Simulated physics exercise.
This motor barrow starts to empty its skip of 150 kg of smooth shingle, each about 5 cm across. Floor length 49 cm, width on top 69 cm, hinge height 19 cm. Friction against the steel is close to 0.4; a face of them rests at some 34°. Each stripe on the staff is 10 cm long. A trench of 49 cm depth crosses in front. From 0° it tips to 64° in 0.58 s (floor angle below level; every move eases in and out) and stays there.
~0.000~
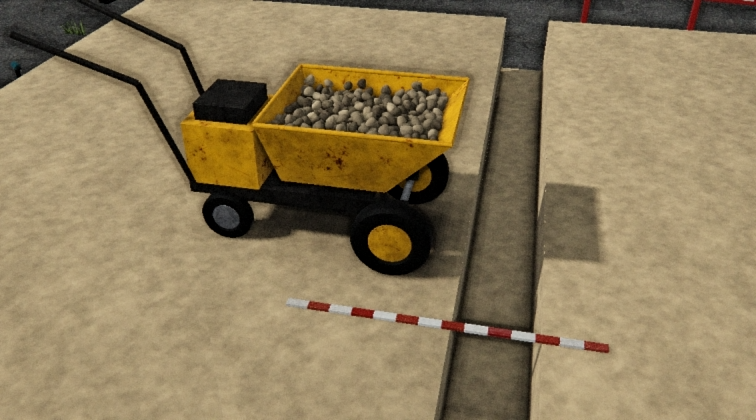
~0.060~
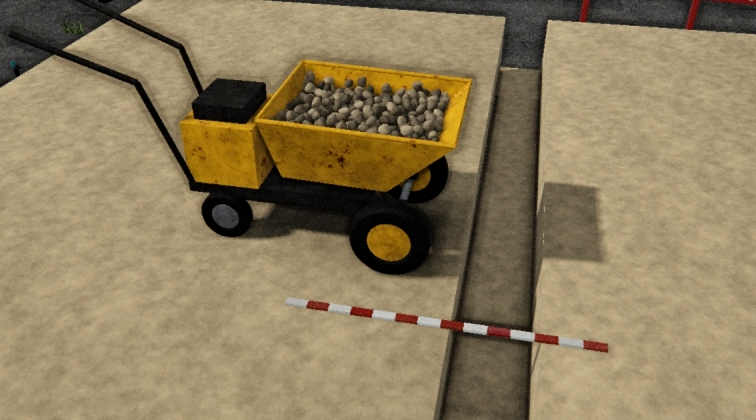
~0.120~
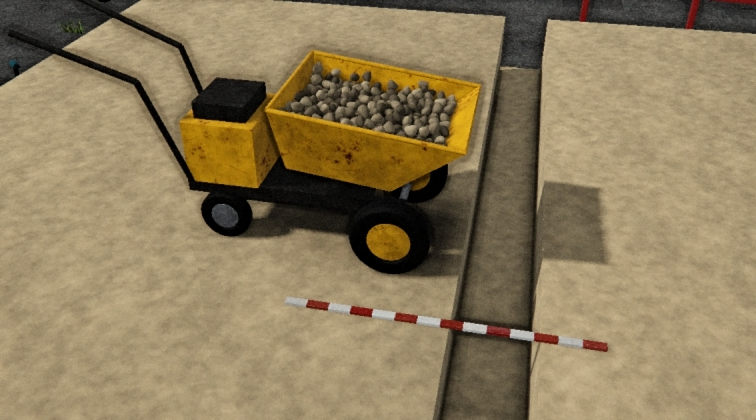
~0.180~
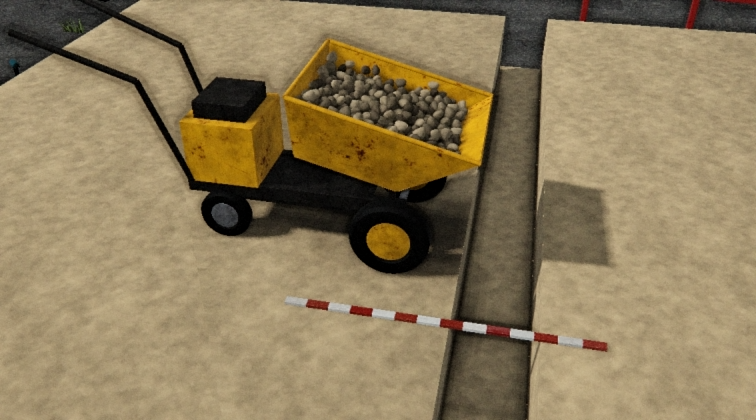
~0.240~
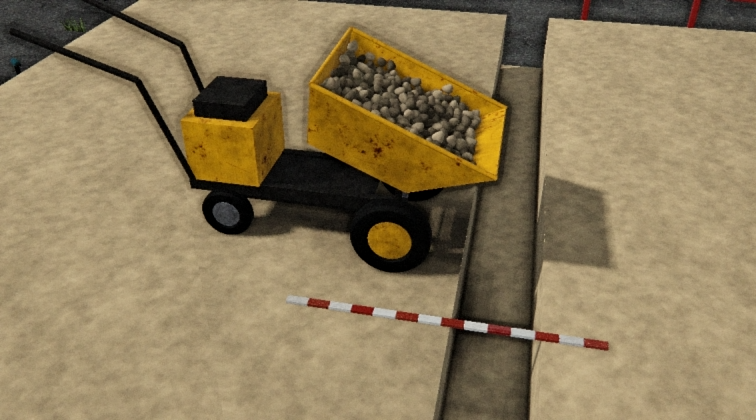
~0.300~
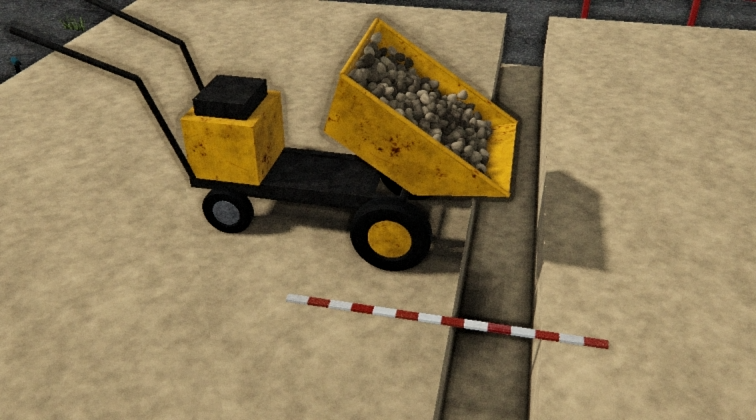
In the video, a yellow skip full of rounded stones on a small wheeled barrow tilts steadily forward to the right, its rear rising and its front lip lowering over a narrow trench, beside a red-and-white striped staff.
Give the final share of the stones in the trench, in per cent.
Some 25 per cent of it.
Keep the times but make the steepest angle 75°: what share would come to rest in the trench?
In that case some 30 per cent.
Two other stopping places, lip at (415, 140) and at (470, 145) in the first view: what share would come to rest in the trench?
Near 60 per cent from the first place, 15 from the second.
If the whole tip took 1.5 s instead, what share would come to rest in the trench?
In that case some 40 per cent.
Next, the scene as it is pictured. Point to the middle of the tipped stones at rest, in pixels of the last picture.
Their middle is at about (597, 252).
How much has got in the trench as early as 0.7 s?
About 5 per cent by then.
After 0.4 s the floor is at 53°; 100 % in the skip; the foremost stones are at (508, 196).
After 0.7 s the floor is at 64°; 79 % in the skip, 4 % in the trench, 16 % past the trench; the foremost stones are at (589, 273).
After 1.0 s the floor is at 64°; 21 % in the skip, 8 % in the trench, 71 % past the trench; the foremost stones are past the picture's edge.
After 3.0 s the floor is at 64°; 0 % in the skip, 25 % in the trench, 75 % past the trench; the foremost stones are past the picture's edge.
